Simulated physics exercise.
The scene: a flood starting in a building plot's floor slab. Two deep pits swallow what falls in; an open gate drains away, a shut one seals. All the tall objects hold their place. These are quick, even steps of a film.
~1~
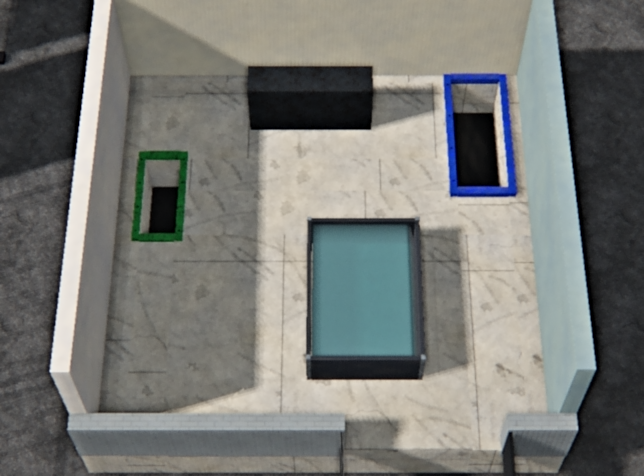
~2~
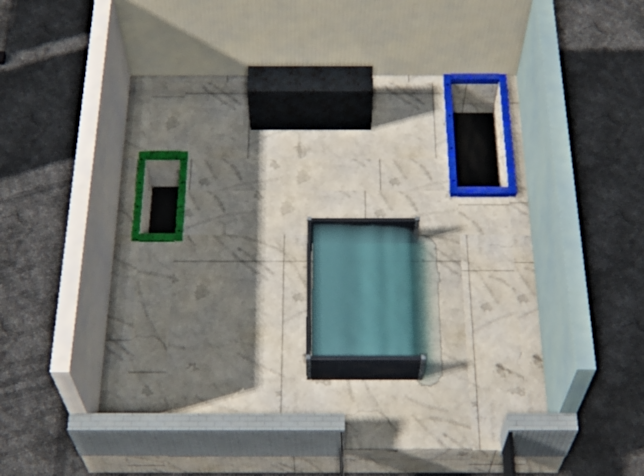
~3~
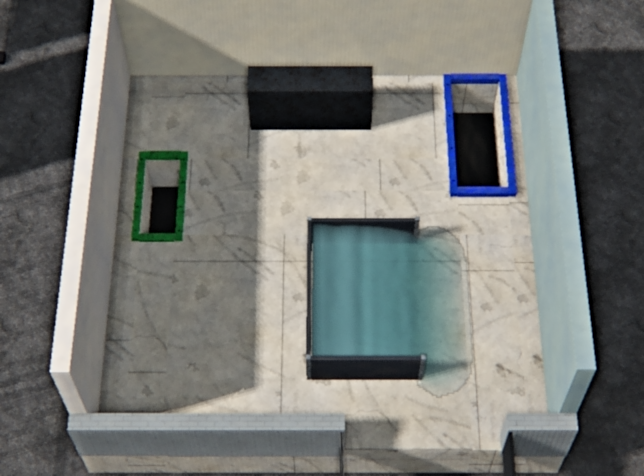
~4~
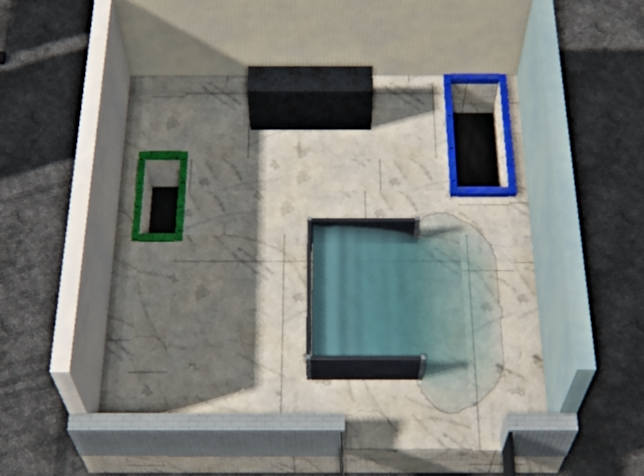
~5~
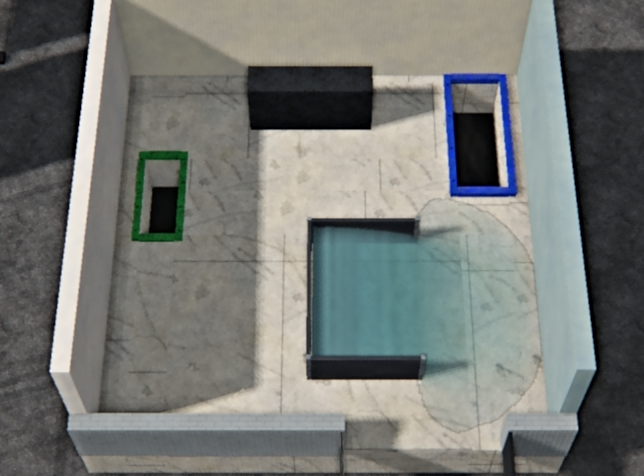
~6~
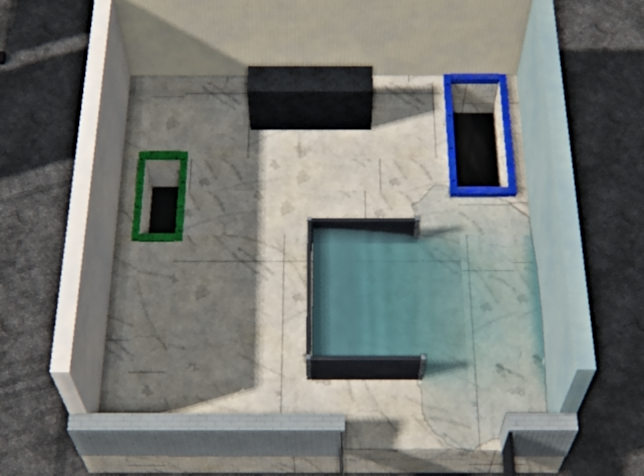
Teal water pouring from the open right side of a dark-walled tank, spreading across a pale walled floor to the right wall.
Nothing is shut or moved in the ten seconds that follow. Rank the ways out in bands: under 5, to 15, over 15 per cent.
The gate takes over 15 %; the blue pit takes between 5 and 15 %; the green pit takes under 5 %.
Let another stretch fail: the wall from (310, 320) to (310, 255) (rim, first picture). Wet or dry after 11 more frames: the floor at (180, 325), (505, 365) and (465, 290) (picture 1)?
In that order: Covered, not flooded, free of water.
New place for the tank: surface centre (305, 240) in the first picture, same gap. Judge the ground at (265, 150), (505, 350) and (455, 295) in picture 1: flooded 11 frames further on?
As listed: Dry, awash, covered.
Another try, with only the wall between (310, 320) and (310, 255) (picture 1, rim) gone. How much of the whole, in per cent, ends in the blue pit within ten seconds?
Roughly, in per cent: Blue 0.
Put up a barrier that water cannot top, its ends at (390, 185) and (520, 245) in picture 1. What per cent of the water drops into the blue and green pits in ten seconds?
In per cent: Blue 2, green 0.
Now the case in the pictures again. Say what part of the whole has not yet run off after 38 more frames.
I make it 68 per cent.
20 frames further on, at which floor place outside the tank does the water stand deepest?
Around (512, 83).
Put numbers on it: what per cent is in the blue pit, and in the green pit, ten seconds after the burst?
Roughly 12 per cent, then 0 per cent.
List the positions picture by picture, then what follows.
Still water in the tank at (364, 289), in the first frame.
The front is at (423, 382), out from the gap at (416, 302), in the second frame.
Water pours out at (416, 303) and has run to (440, 390), in the third frame.
Water pours out at (416, 303) and has run to (461, 402), in the fourth frame.
Water pours out at (416, 303) and has run to (491, 414), in the fifth frame.
The front is at (545, 402), out from the gap at (416, 303), in the sixth frame.
A moment on, water covers 20 % of the floor; the gate 0 %, the blue pit 0 %, the green pit 0 %.
Next, water covers 25 % of the floor; the gate 2 %, the blue pit 2 %, the green pit 0 %.
Then, water covers 40 % of the floor; the gate 10 %, the blue pit 8 %, the green pit 0 %.
Later, water covers 65 % of the floor; the gate 21 %, the blue pit 11 %, the green pit 0 %.
In the end, water covers 80 % of the floor; the gate 31 %, the blue pit 11 %, the green pit 0 %.
